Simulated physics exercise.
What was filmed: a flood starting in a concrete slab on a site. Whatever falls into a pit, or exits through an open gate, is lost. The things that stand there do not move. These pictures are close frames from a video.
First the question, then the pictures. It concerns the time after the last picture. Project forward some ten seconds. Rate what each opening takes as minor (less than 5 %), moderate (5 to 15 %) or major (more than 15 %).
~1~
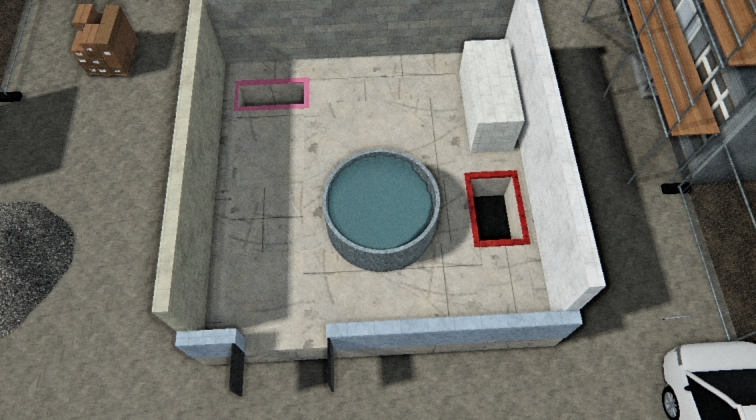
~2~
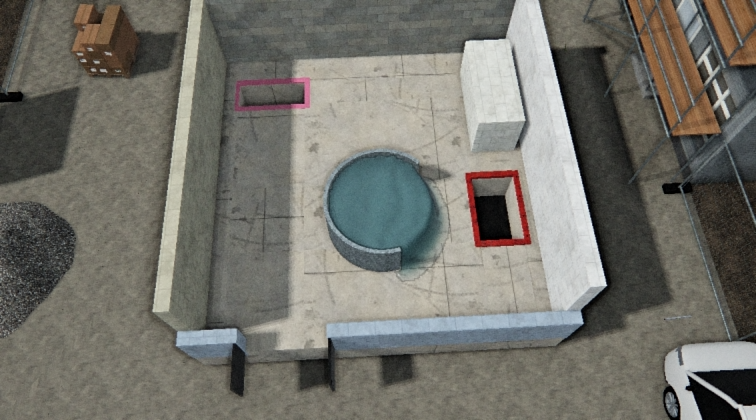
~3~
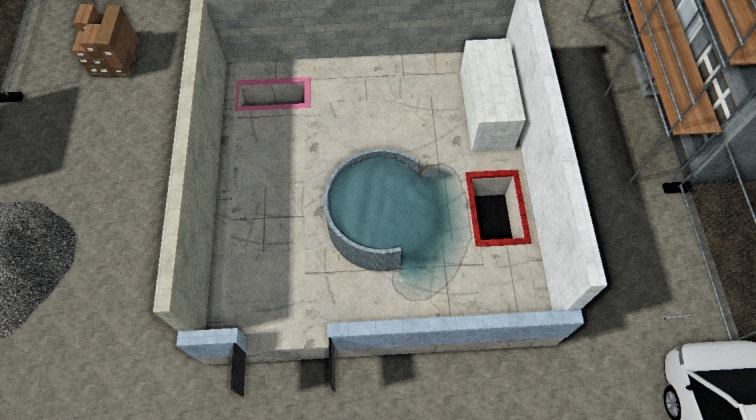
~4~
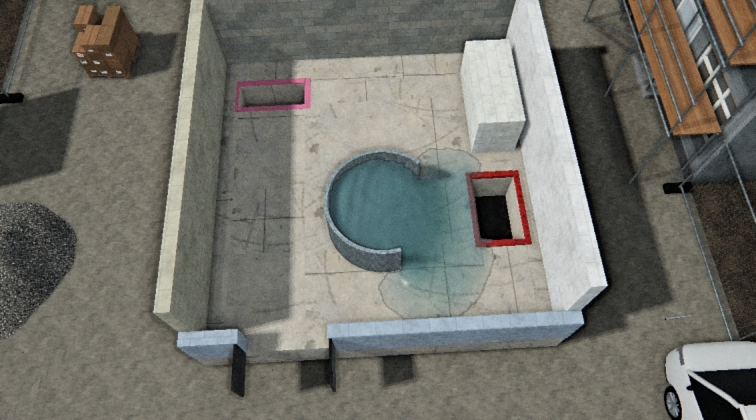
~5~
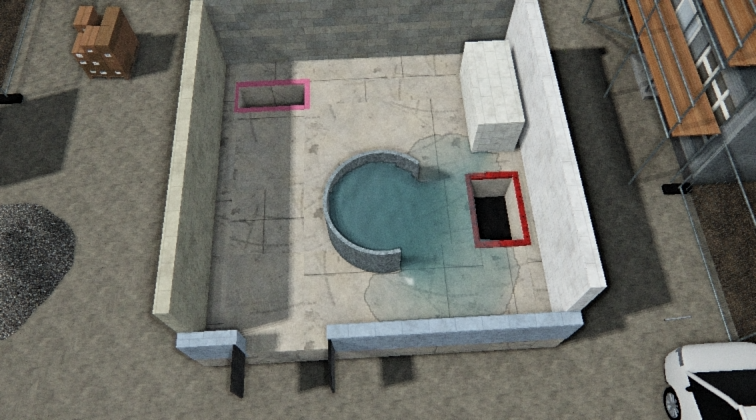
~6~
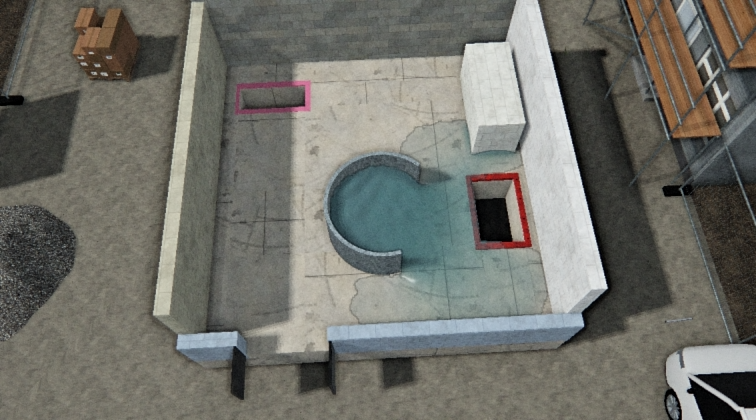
The gate - minor, the red pit - major, the pink pit - minor.
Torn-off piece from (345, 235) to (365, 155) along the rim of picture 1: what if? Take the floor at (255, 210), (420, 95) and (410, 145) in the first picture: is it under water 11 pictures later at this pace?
Spot by spot: Soaked through, then unaffected, then unaffected.
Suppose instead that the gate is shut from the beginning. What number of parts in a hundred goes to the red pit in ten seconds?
Share into the red pit: 60 %.
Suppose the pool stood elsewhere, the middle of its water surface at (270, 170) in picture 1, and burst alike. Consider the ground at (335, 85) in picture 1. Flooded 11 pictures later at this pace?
The answer is spared.
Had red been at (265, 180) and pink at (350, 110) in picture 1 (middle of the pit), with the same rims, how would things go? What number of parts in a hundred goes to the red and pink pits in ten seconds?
Of the total, the red pit holds 2 per cent and the pink pit 14 per cent.
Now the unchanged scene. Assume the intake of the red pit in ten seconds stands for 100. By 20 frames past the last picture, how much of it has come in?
Something like 85 in a hundred.
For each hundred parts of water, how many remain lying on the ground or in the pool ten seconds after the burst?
Close to 40 in a hundred.
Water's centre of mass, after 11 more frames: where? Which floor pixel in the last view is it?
Somewhere near (448, 243).
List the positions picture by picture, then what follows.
The round tank at (381, 201) is whole and still, in the first picture.
The front is at (402, 276), out from the gap at (433, 224), in the second picture.
The front is at (441, 168), out from the gap at (433, 224), in the third picture.
The front is at (469, 157), out from the gap at (433, 226), in the fourth picture.
The front is at (468, 141), out from the gap at (433, 228), in the fifth picture.
The front is at (466, 124), out from the gap at (433, 229), in the sixth picture.
A moment on, water covers 25 % of the floor; the gate 0 %, the red pit 19 %, the pink pit 0 %.
Next, water covers 35 % of the floor; the gate 0 %, the red pit 32 %, the pink pit 0 %.
Then, water covers 40 % of the floor; the gate 0 %, the red pit 48 %, the pink pit 0 %.
Later, water covers 65 % of the floor; the gate 1 %, the red pit 55 %, the pink pit 0 %.
In the end, water covers 90 % of the floor; the gate 2 %, the red pit 56 %, the pink pit 2 %.
